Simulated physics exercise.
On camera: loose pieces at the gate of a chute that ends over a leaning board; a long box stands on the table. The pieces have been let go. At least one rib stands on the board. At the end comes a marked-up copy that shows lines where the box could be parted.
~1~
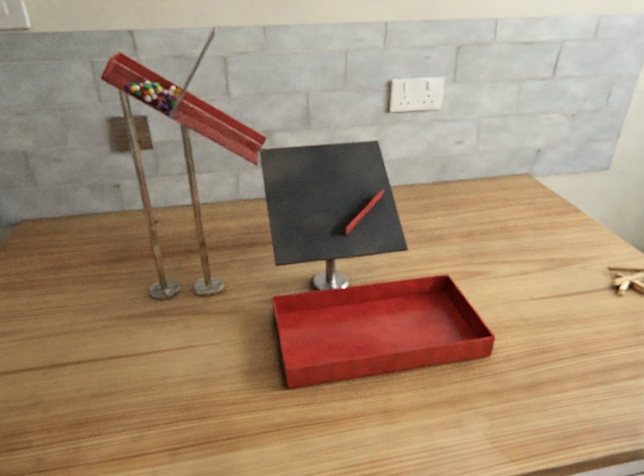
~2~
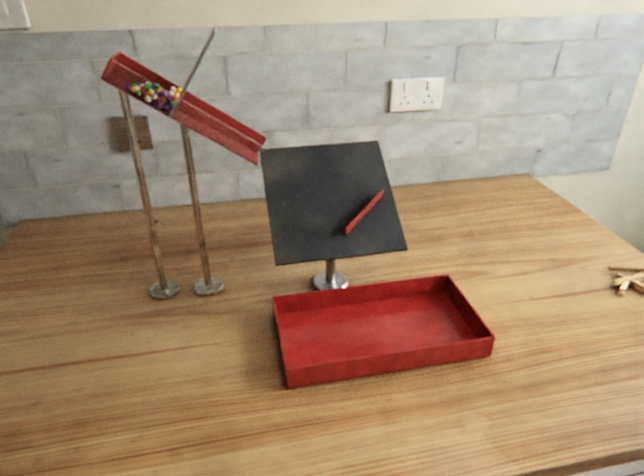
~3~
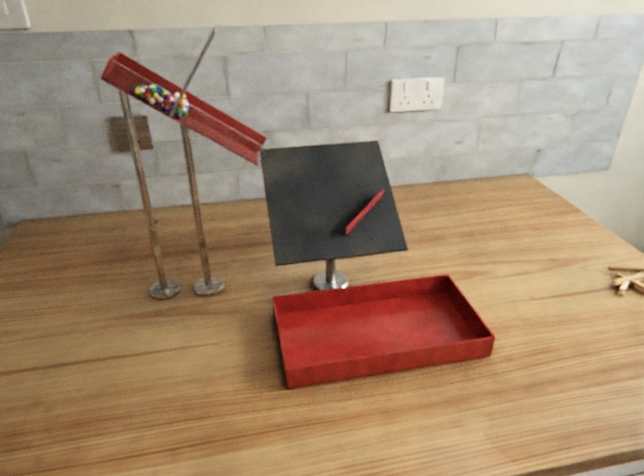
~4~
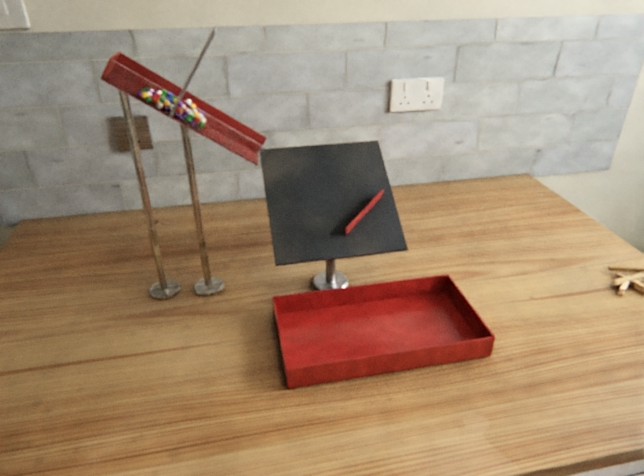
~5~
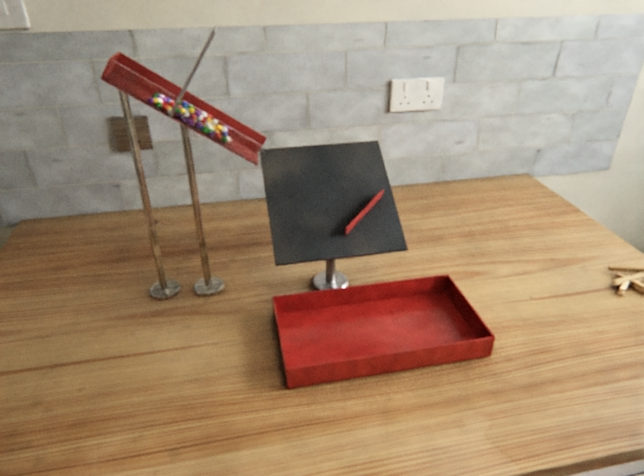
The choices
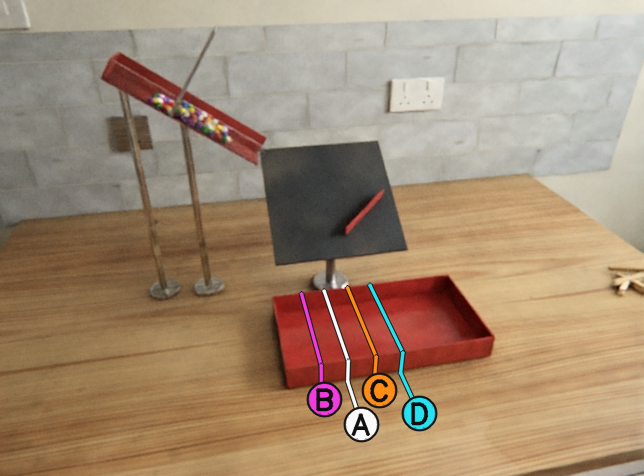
Colourful beads slide down a raised red chute toward its lower right end, above a dark board.
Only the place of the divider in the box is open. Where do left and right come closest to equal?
A works best here.
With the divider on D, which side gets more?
Left.
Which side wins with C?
Left.
On the marked copy, line A crosses the front rim at (348, 360); line B crosses the front rim at (320, 364); line C crosses the front rim at (375, 355); line D crosses the front rim at (402, 351).
Choosing A, of what is caught, about half on the left of the divider, about half on the right.
Choosing B, of what is caught, a small part on the left of the divider, nearly all on the right.
Choosing C, of what is caught, most on the left of the divider, about a quarter on the right.
Choosing D, of what is caught, nearly all on the left of the divider, a stray few on the right.
